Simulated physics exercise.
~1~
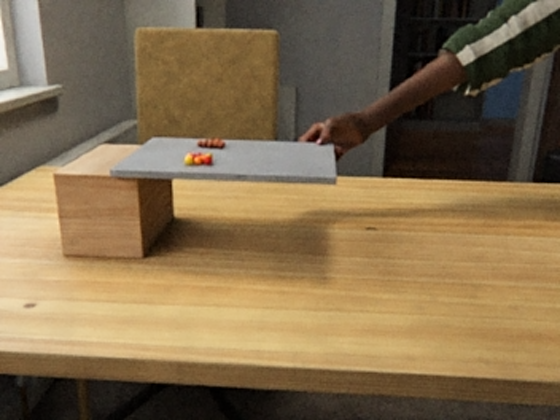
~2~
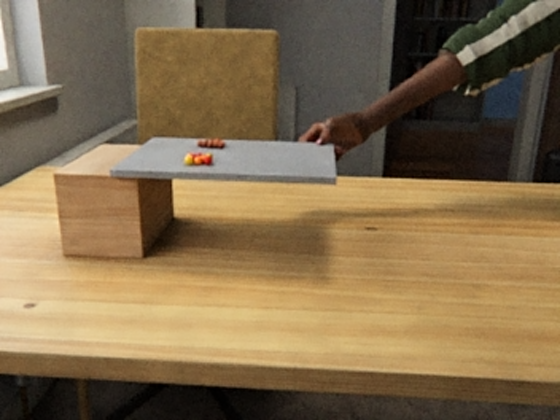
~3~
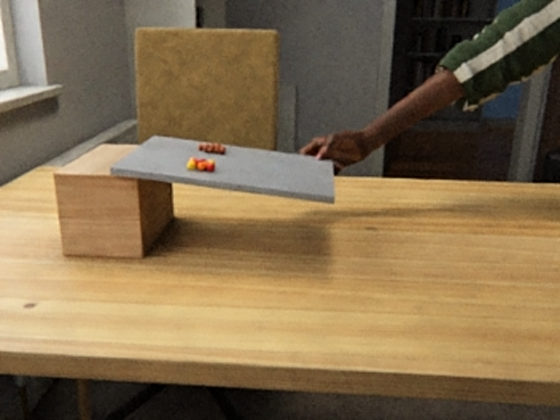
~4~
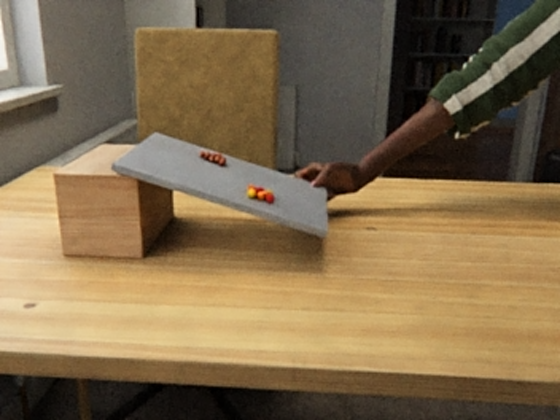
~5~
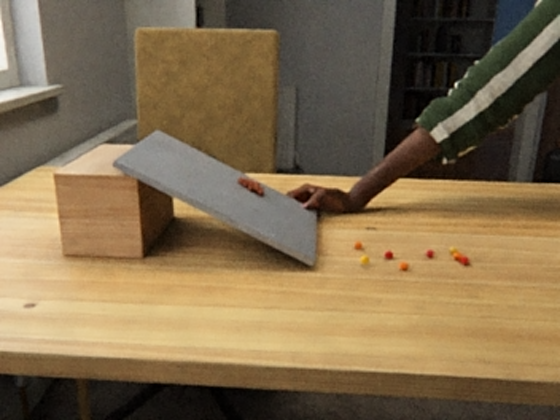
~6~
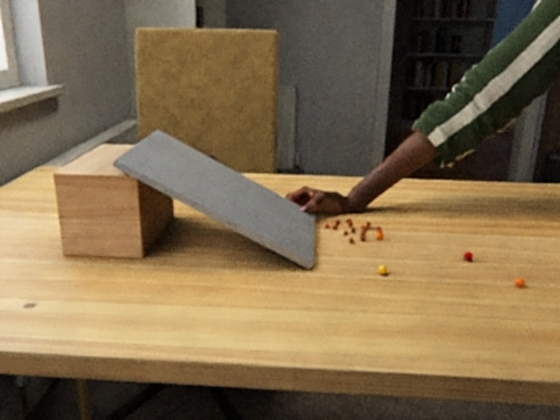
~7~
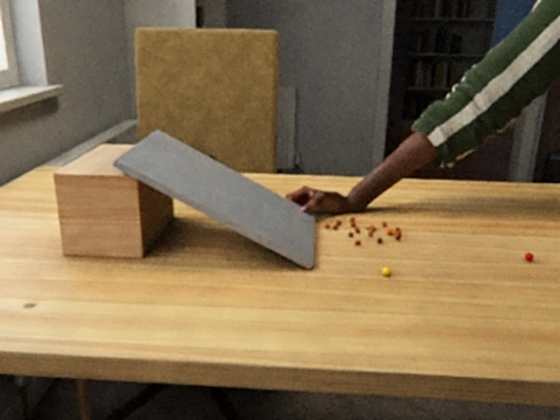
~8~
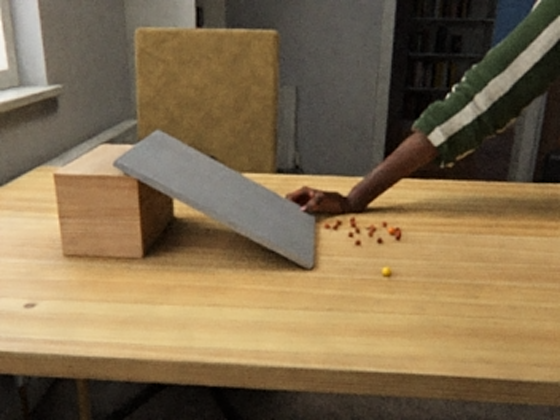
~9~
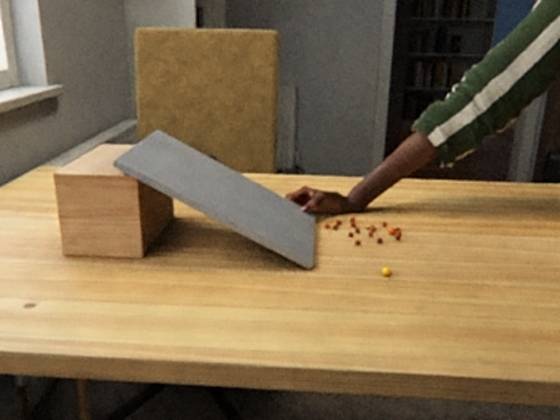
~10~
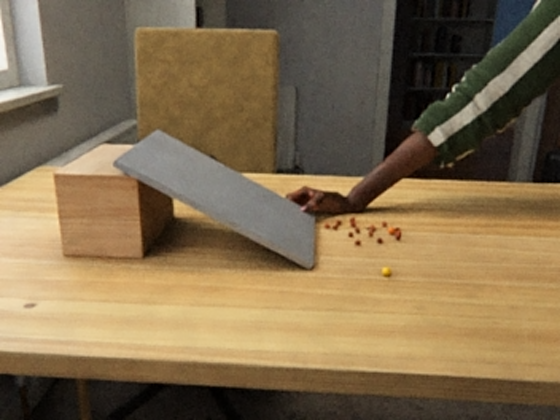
A gray board is lowered by hand, and two piles of small bits scatter rightward.
